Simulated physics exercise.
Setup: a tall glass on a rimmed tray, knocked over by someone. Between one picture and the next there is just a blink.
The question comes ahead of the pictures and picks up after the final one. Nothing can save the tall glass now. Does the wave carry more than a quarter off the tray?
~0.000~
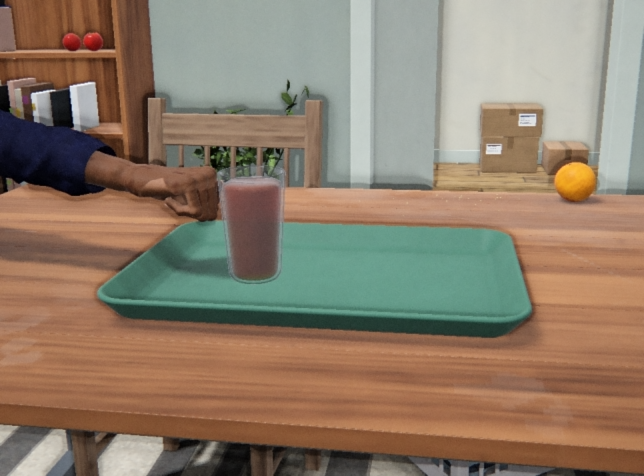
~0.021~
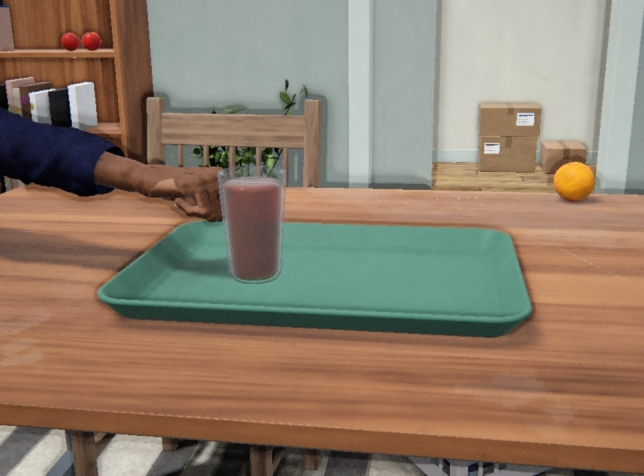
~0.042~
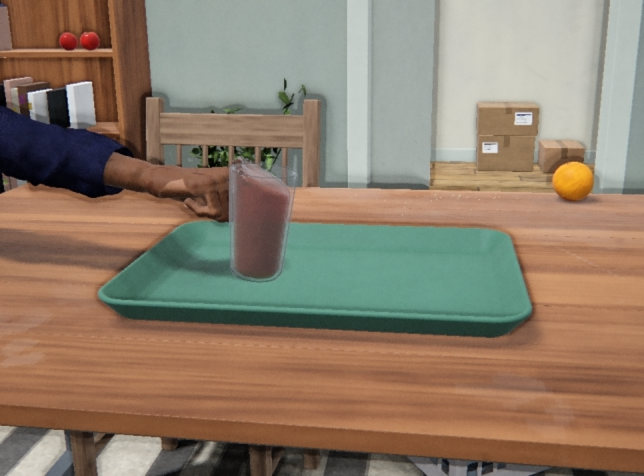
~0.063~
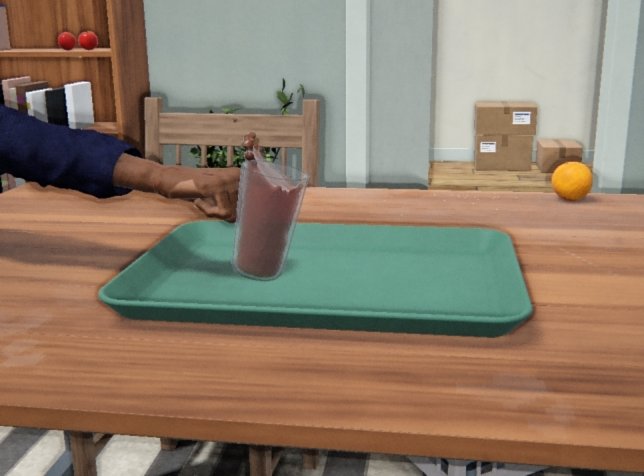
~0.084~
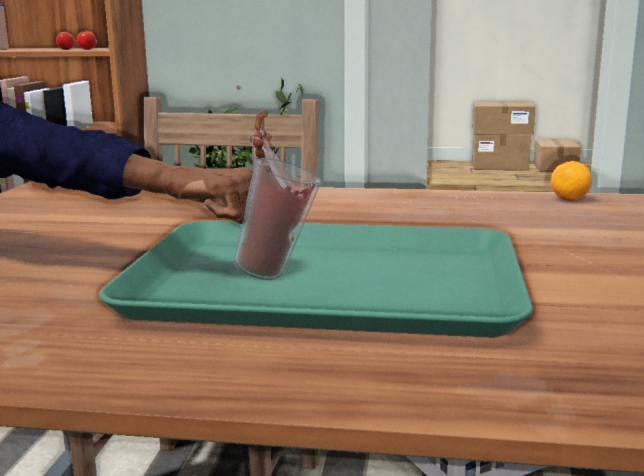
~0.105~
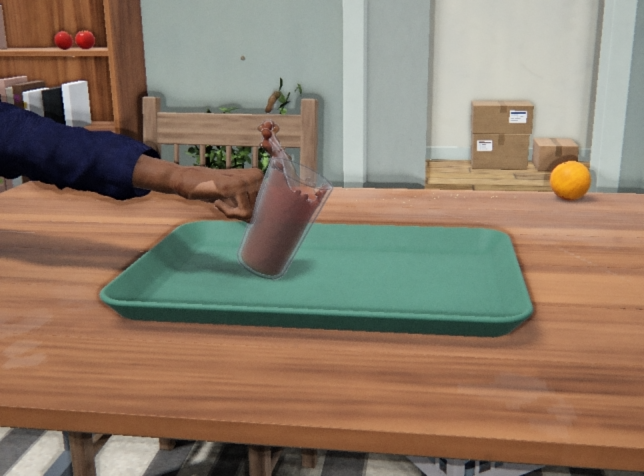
The tray loses more than a quarter of the liquid.
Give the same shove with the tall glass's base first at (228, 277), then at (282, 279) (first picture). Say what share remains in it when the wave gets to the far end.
You'd get 50 % from the first place and 55 % from the second.
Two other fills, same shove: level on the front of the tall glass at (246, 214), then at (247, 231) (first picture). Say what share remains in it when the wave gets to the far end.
First level: 70 per cent; second level: 70 per cent.
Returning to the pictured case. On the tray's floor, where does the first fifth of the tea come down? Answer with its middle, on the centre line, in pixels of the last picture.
I'd mark it somewhere close to pixel (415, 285).
A moment on, the tall glass lies on its side and 86 per cent is in the glass, 2 on the tray and 12 above or beyond its rim.
Next, the tall glass lies on its side and 43 per cent is in the glass, 44 on the tray and 13 above or beyond its rim.
Then the tall glass lies on its side and 25 per cent is in the glass, 43 on the tray and 33 above or beyond its rim.
Later the tall glass lies on its side and 13 per cent is in the glass, 48 on the tray and 38 above or beyond its rim.
In the end 60 per cent is held by tray and glass, 40 is off the tray.
